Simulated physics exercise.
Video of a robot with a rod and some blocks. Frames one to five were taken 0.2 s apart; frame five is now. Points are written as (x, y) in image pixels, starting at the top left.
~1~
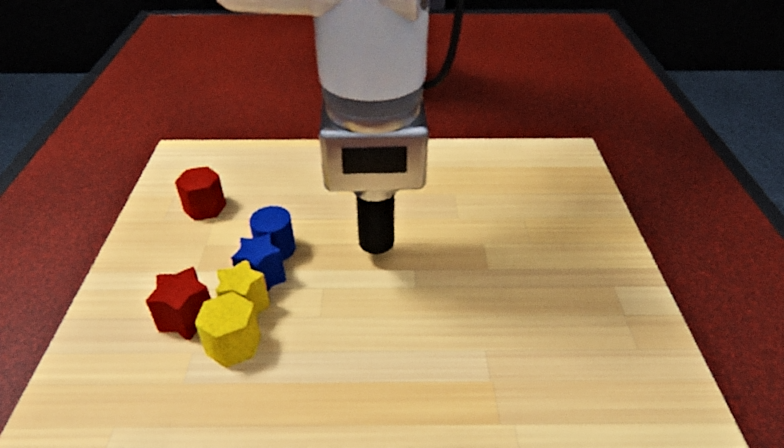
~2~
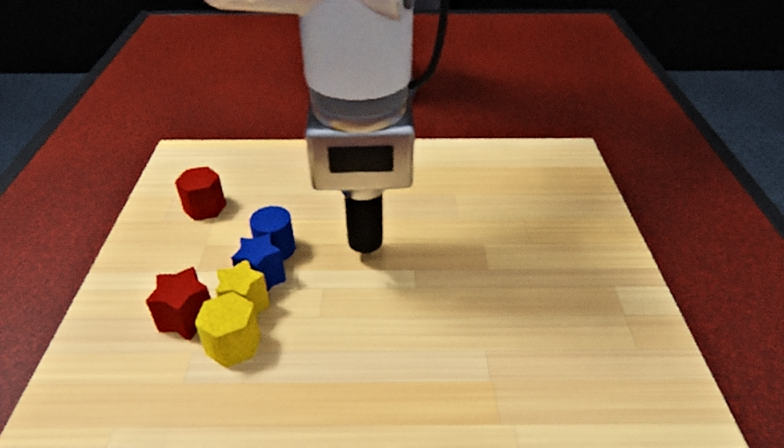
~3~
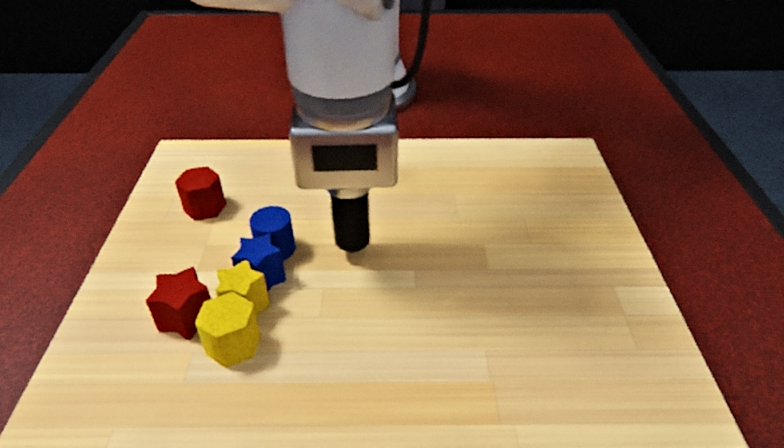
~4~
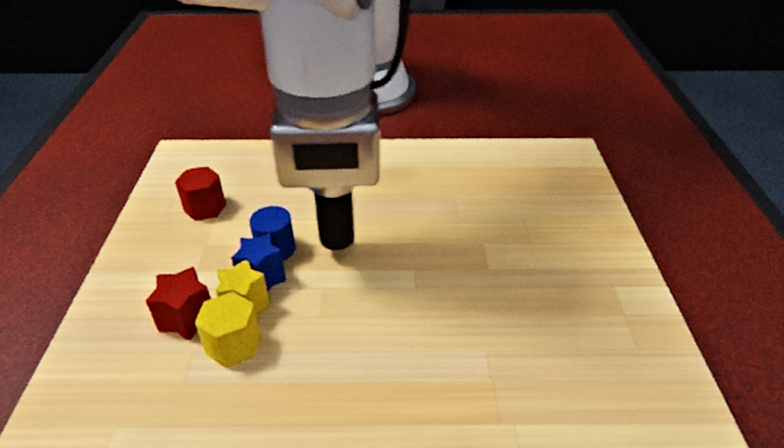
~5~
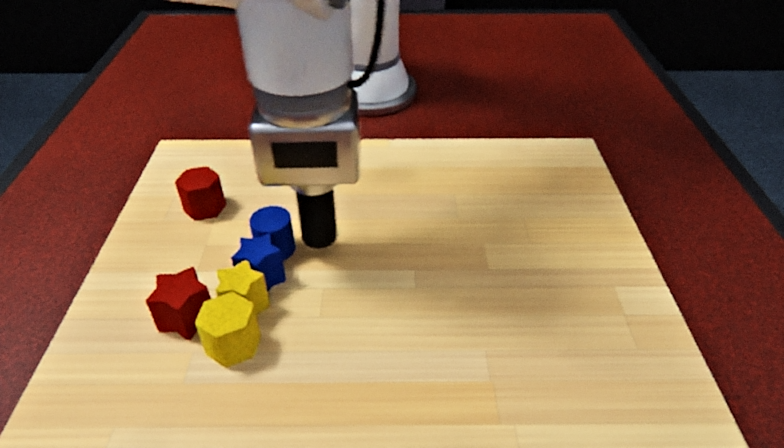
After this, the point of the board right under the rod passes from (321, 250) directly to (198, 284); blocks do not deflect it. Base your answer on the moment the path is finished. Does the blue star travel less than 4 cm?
That would be a no.
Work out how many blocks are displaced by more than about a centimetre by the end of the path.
It displaces three or more.
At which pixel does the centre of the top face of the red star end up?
In the picture, it is at (136, 314).
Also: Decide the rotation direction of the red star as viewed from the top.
Looking down on the board, it turns clockwise.
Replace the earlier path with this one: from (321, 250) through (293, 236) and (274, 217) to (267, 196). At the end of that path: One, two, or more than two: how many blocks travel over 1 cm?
I expect one block to move.
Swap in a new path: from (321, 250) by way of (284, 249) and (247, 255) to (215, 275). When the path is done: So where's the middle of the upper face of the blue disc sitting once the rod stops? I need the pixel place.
The centre of its top will be at (193, 221).
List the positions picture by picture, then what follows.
In the first picture, lower end of the rod at (377, 243), tops of blocks, red star at (176, 287), yellow star at (238, 277), blue star at (256, 248), blue disc at (270, 218).
In the second picture, rod at (365, 242), blocks as before.
In the third picture, rod at (352, 241), blocks as before.
In the fourth picture, rod at (337, 240), blocks as before.
In the fifth picture, rod at (320, 238), red star at (176, 287), yellow star at (238, 277), blue star at (256, 248), blue disc at (270, 218).
The first path, step by step. One third of the way, rod at (280, 249); blue star at (248, 250), turned 20° anticlockwise; blue disc at (245, 218).
Two thirds of the way, rod at (237, 261); red star at (164, 294), turned 35° clockwise; yellow star at (212, 290), turned 50° anticlockwise; blue star at (203, 263), turned 30° anticlockwise; blue disc at (225, 217).
At the end, rod at (194, 272); red star at (136, 314), turned 25° clockwise; yellow star at (194, 299), turned 85° anticlockwise; blue star at (162, 279), turned 40° anticlockwise; blue disc at (225, 217).
